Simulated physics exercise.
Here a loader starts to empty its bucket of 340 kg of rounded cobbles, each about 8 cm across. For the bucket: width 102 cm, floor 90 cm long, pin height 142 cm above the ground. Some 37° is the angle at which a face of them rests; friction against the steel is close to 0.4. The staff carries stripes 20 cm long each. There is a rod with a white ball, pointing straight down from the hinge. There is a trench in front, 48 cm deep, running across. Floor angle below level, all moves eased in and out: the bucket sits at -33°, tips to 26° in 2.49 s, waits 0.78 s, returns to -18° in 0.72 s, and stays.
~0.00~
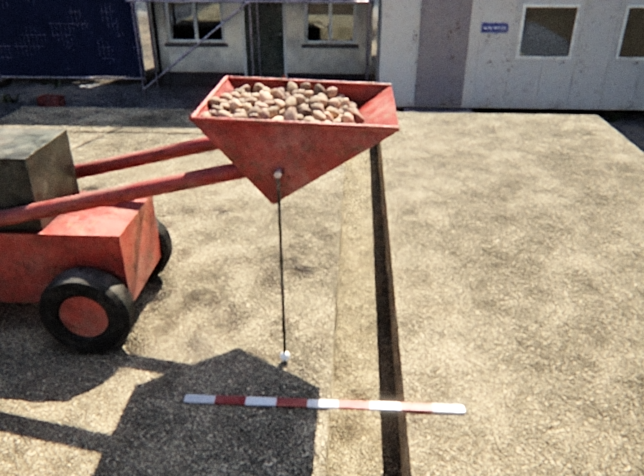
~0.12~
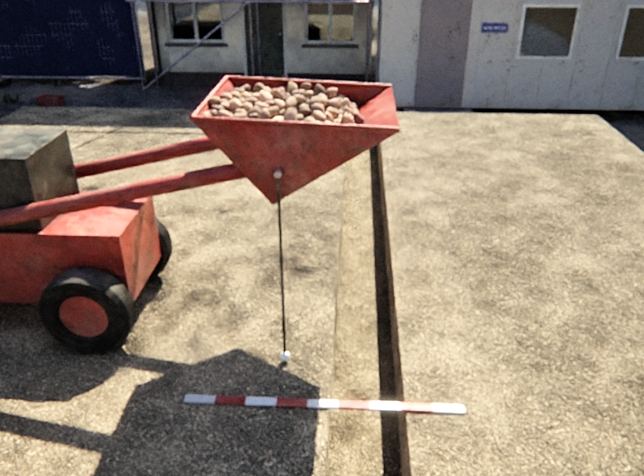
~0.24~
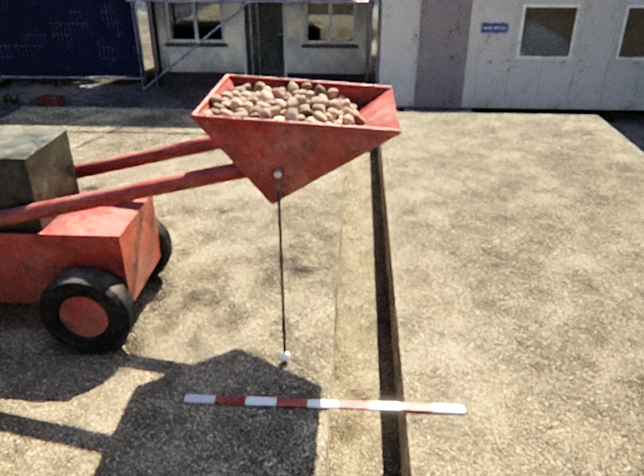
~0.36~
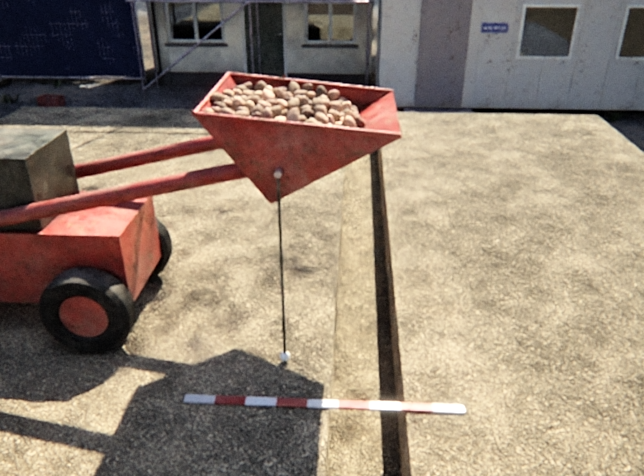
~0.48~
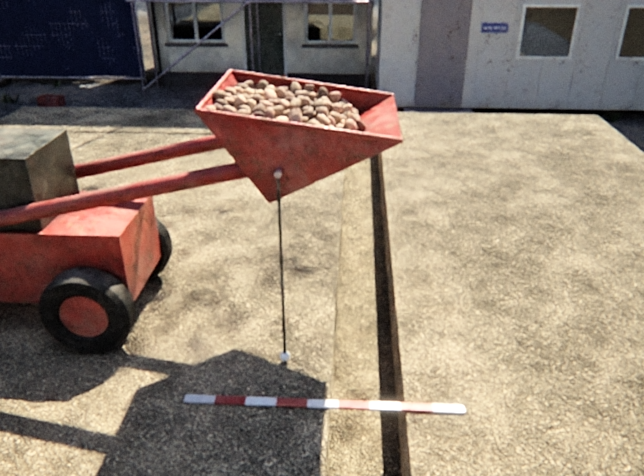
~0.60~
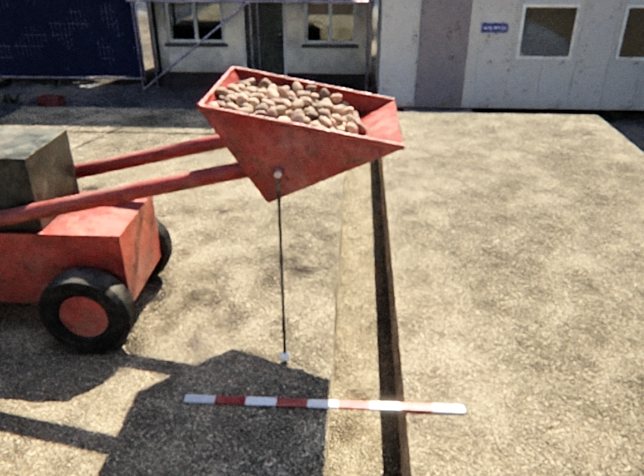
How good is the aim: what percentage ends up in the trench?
About 10 per cent.
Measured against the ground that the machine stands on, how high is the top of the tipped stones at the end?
Around 24 cm above it, I'd say.
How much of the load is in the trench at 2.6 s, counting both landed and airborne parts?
By that moment, roughly 15 per cent of the load.
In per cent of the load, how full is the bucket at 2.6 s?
About 50% remains inside.
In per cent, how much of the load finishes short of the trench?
I'd put it at around 0 per cent.
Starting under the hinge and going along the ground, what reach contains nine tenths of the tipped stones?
Roughly 170 cm out along the ground.
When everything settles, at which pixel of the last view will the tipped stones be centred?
At about pixel (451, 316) in the last view.
After 1.9 s the floor is at 17°; 100 % in the bucket; the foremost stones are at (383, 188).
After 2.6 s the floor is at 26°; 49 % in the bucket, 14 % in the trench, 38 % past the trench; the foremost stones are at (474, 322).
After 4.4 s the floor is at -18°; 0 % in the bucket, 9 % in the trench, 91 % past the trench; the foremost stones are at (627, 293).
After 7.0 s the floor is at -18°; 0 % in the bucket, 9 % in the trench, 91 % past the trench; the foremost stones are at (621, 280).
